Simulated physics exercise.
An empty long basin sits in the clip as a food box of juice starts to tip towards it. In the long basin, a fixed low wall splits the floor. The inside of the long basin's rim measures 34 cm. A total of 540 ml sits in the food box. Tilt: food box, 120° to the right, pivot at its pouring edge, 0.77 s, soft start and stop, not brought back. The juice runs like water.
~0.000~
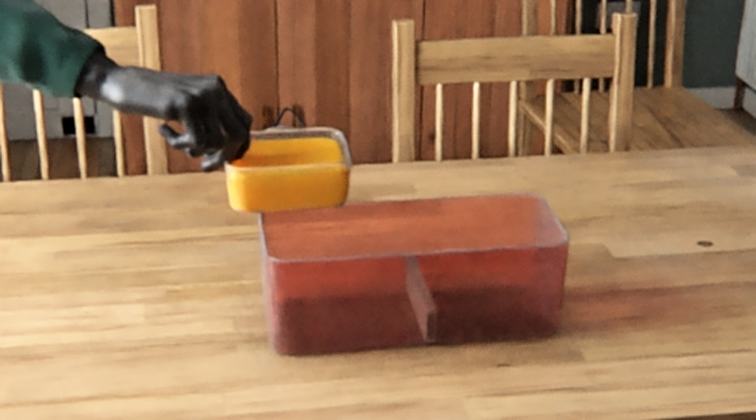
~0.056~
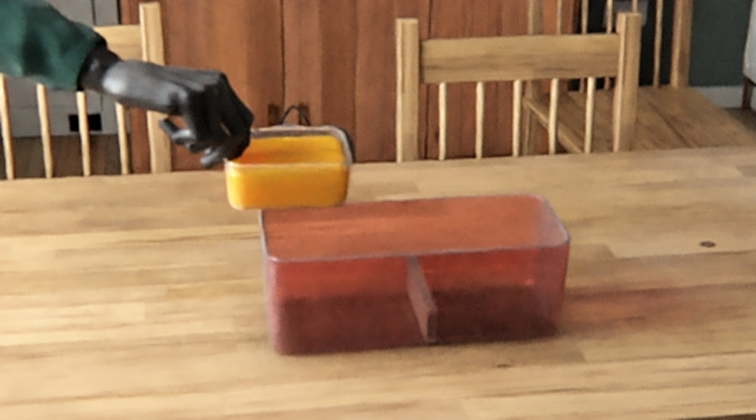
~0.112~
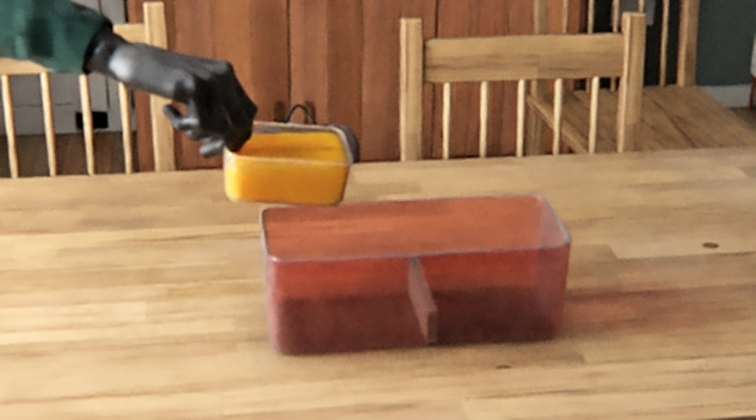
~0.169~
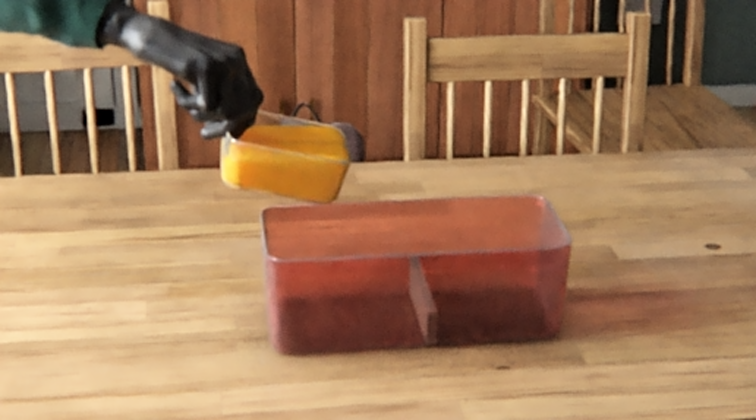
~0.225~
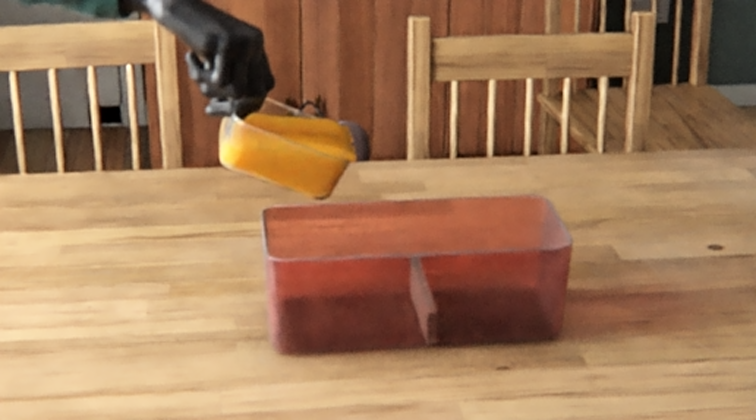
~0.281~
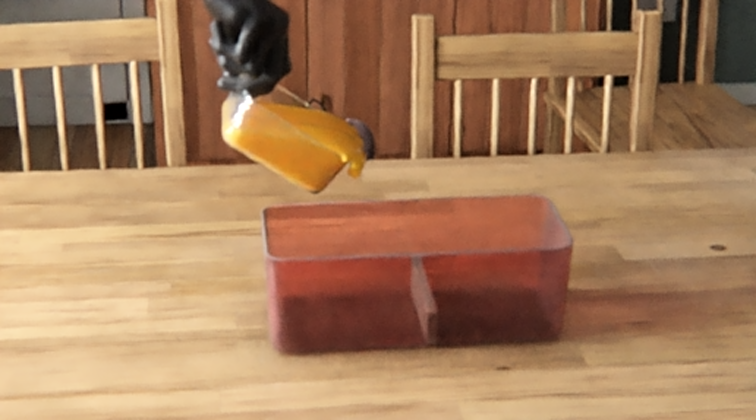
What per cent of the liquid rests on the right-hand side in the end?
69 percent.
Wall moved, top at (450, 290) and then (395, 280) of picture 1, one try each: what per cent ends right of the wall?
The first gives near 40 per cent and the second near 85 per cent.
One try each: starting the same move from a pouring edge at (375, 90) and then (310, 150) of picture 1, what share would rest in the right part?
In order, 75 and 30 per cent.
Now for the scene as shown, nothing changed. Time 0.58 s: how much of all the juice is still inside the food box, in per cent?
Near 8 in a hundred.
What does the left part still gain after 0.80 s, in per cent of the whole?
Around 7 per cent.
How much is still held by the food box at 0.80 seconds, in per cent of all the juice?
Close to 0 percent of the whole amount.
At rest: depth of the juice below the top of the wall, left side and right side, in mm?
36 mm left, 22 mm right.
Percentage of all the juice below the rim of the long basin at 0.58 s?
At that time the basin holds about 42 per cent of the liquid.
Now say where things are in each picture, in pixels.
In the first picture, it leans 0°; its right rim is at (346, 147); the juice meets the walls at (226, 156) and (344, 151); the long basin's rim runs from (263, 236) to (555, 219); the wall's top is at (421, 284).
In the second picture, it leans 2°; its right rim is at (347, 147); the juice meets the walls at (227, 155) and (344, 149).
In the third picture, it leans 6°; its right rim is at (347, 147); the juice meets the walls at (227, 149) and (344, 145).
In the fourth picture, it leans 14°; its right rim is at (347, 147); the juice meets the walls at (226, 140) and (346, 141); 1 per cent is over the edge.
In the fifth picture, it leans 24°; its right rim is at (347, 147); the juice meets the walls at (225, 127) and (346, 140); 5 per cent is over the edge.
In the sixth picture, it leans 35°; its right rim is at (347, 147); the juice meets the walls at (227, 112) and (332, 129); 11 per cent is over the edge.
By 0.58 s the tilt is 103° and 8 per cent is still to pour, 10 is left of the wall and 31 right of it.
By 0.80 s the tilt is 120° and 0 per cent is still to pour, 19 is left of the wall and 72 right of it.
By 1.02 s the tilt is 120° and 0 per cent is still to pour, 26 is left of the wall and 69 right of it.
By 1.27 s the tilt is 120° and 0 per cent is still to pour, 26 is left of the wall and 69 right of it.
At rest 26 per cent lies left of the wall, 69 right of it and 5 outside.
